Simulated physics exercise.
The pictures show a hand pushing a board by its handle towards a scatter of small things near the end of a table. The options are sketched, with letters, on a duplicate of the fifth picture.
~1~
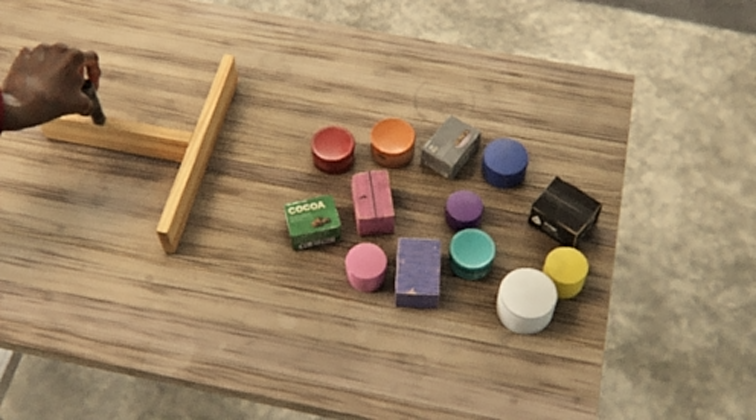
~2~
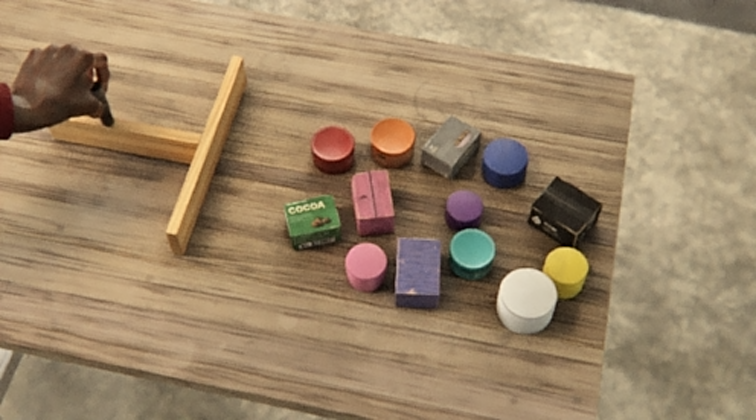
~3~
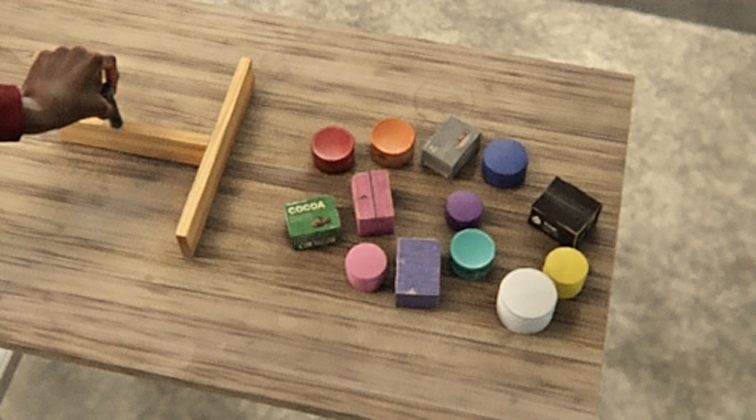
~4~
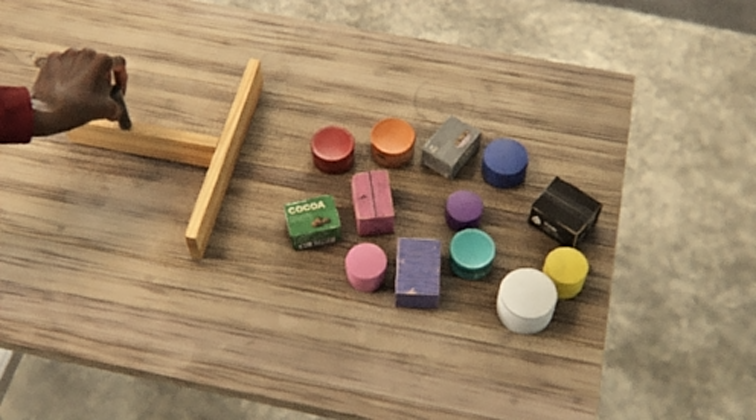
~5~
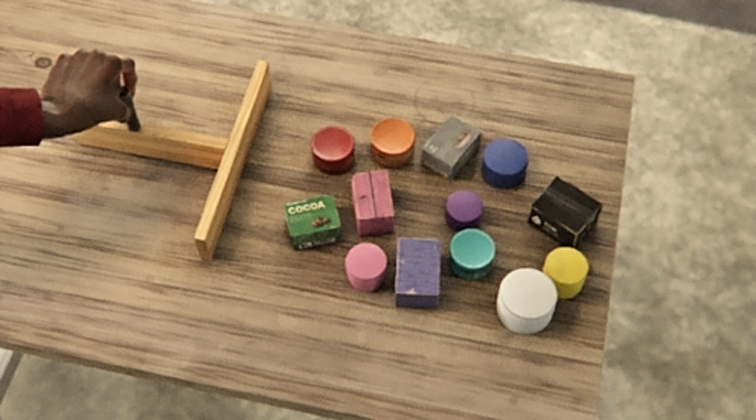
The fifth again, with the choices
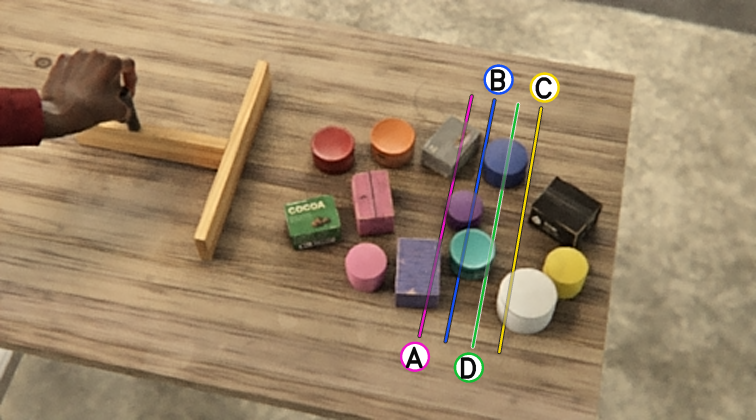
A wooden table stands on a mottled grey floor, seen from above at a slight tilt by a still camera. Red, orange, blue, purple, turquoise, pink, yellow and white round tubs sit with green, pink, grey, black and blue-violet blocks and packets on the right, beside a T-shaped board on the left. A dark-skinned hand in a red sleeve slides the board slowly a short way right, touching nothing.
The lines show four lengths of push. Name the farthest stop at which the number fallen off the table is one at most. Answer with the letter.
It can go as far as D.
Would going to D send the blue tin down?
No.
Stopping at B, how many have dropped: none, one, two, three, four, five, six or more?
In all, none.
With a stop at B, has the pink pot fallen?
No.
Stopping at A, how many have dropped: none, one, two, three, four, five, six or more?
In all, none.
On the copy, A at (447, 208); B at (472, 212); C at (522, 221); D at (497, 217).
On D. First, board (327, 162); orange jar (403, 143); green packet (348, 234).
Then, board (422, 179); yellow tin (569, 274); turquoise tub (529, 258).
Finally, board (495, 193); black box (616, 226); white tin (601, 334); none fallen.
By contrast, A is within the limit but short; B is within the limit but short; C drops four.
